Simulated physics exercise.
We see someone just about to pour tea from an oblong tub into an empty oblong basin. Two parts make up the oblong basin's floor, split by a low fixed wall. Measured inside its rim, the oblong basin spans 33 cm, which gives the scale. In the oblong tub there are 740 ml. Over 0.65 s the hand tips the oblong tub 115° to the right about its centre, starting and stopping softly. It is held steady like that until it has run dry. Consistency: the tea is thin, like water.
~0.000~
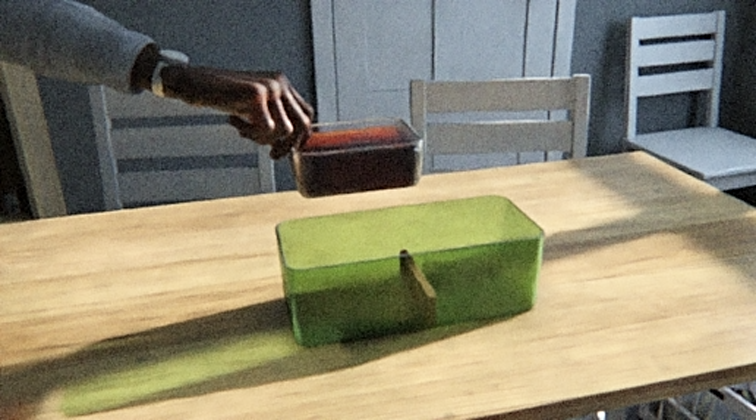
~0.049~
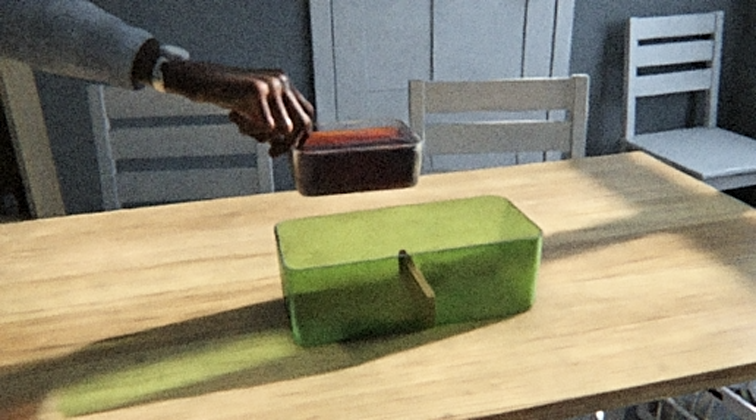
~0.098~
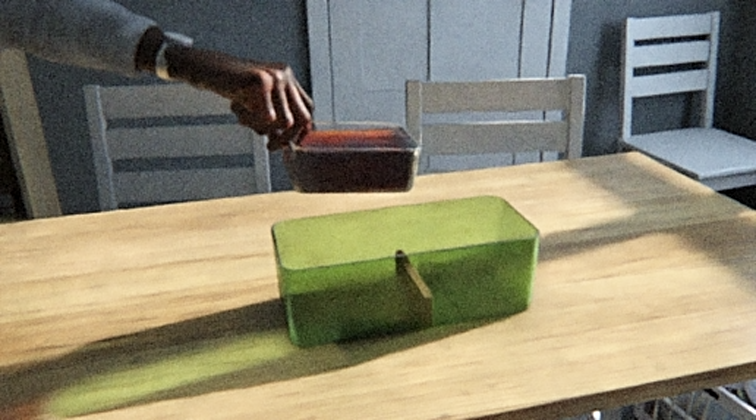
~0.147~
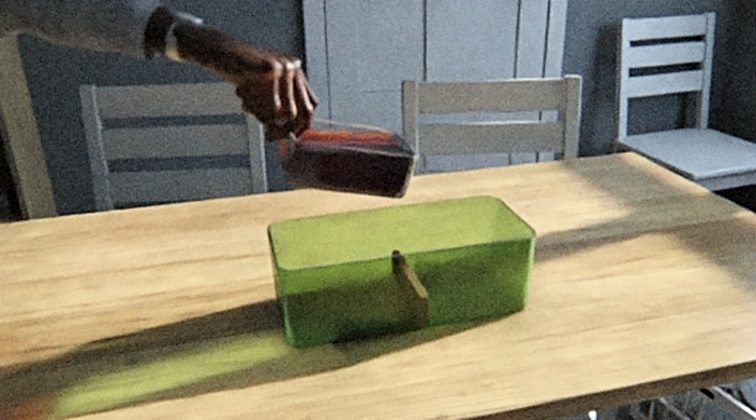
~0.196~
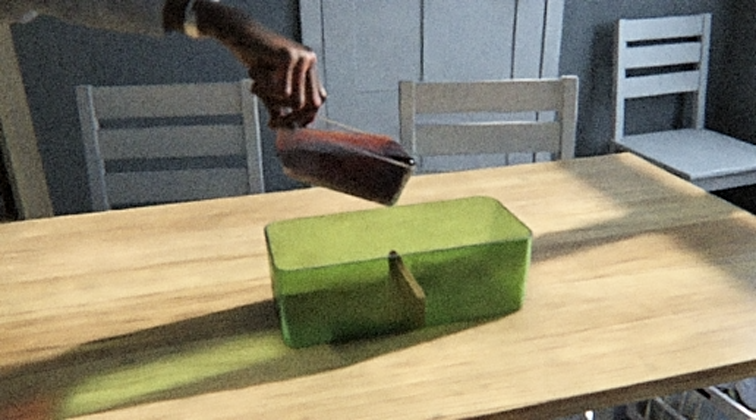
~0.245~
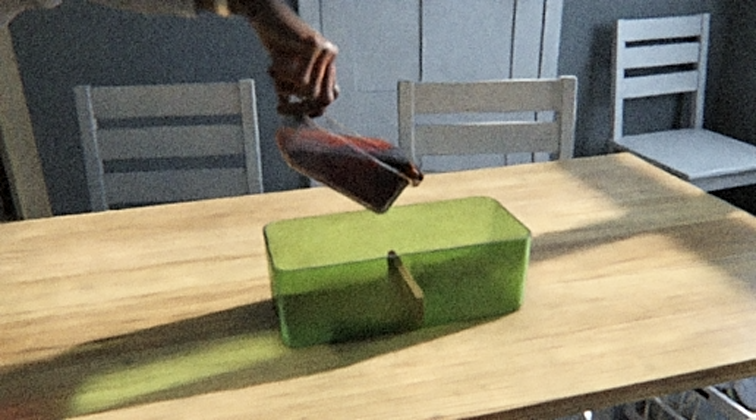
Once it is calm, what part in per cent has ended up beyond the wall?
About 67 per cent ends up there.
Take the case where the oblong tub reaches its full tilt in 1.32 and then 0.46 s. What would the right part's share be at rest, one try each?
Some 75 and 55 per cent, in that order.
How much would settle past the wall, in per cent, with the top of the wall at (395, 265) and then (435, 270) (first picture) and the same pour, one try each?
The first gives near 85 per cent and the second near 50 per cent.
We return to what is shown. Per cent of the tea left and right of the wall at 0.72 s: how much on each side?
Around 18 on the left and around 64 on the right.
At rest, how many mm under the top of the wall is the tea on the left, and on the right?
Roughly 36 mm on the left side and roughly 20 mm on the right.
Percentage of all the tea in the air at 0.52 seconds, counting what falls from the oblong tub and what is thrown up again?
Roughly 16 %.
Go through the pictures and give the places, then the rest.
It leans 0°; its right rim is at (412, 131); the tea meets the walls at (291, 147) and (408, 135); the oblong basin's rim runs from (280, 246) to (524, 215); the wall's top is at (417, 272), in the first picture.
It leans 2°; its right rim is at (411, 132); the tea meets the walls at (290, 146) and (408, 136), in the second picture.
It leans 6°; its right rim is at (409, 137); the tea meets the walls at (288, 144) and (406, 138), in the third picture.
It leans 14°; its right rim is at (407, 146); the tea meets the walls at (286, 142) and (404, 141), in the fourth picture.
It leans 24°; its right rim is at (403, 156); the tea meets the walls at (284, 141) and (400, 149); 4 per cent is over the edge, in the fifth picture.
It leans 36°; its right rim is at (400, 169); the tea meets the walls at (281, 140) and (384, 152); 12 per cent is over the edge, in the sixth picture.
By 0.52 s the tilt is 103° and 5 per cent is still to pour, 6 is left of the wall and 70 right of it.
By 0.72 s the tilt is 115° and 0 per cent is still to pour, 17 is left of the wall and 64 right of it.
By 0.92 s the tilt is 115° and 0 per cent is still to pour, 19 is left of the wall and 74 right of it.
By 1.15 s the tilt is 115° and 0 per cent is still to pour, 26 is left of the wall and 67 right of it.
At rest 26 per cent lies left of the wall, 67 right of it and 7 outside.
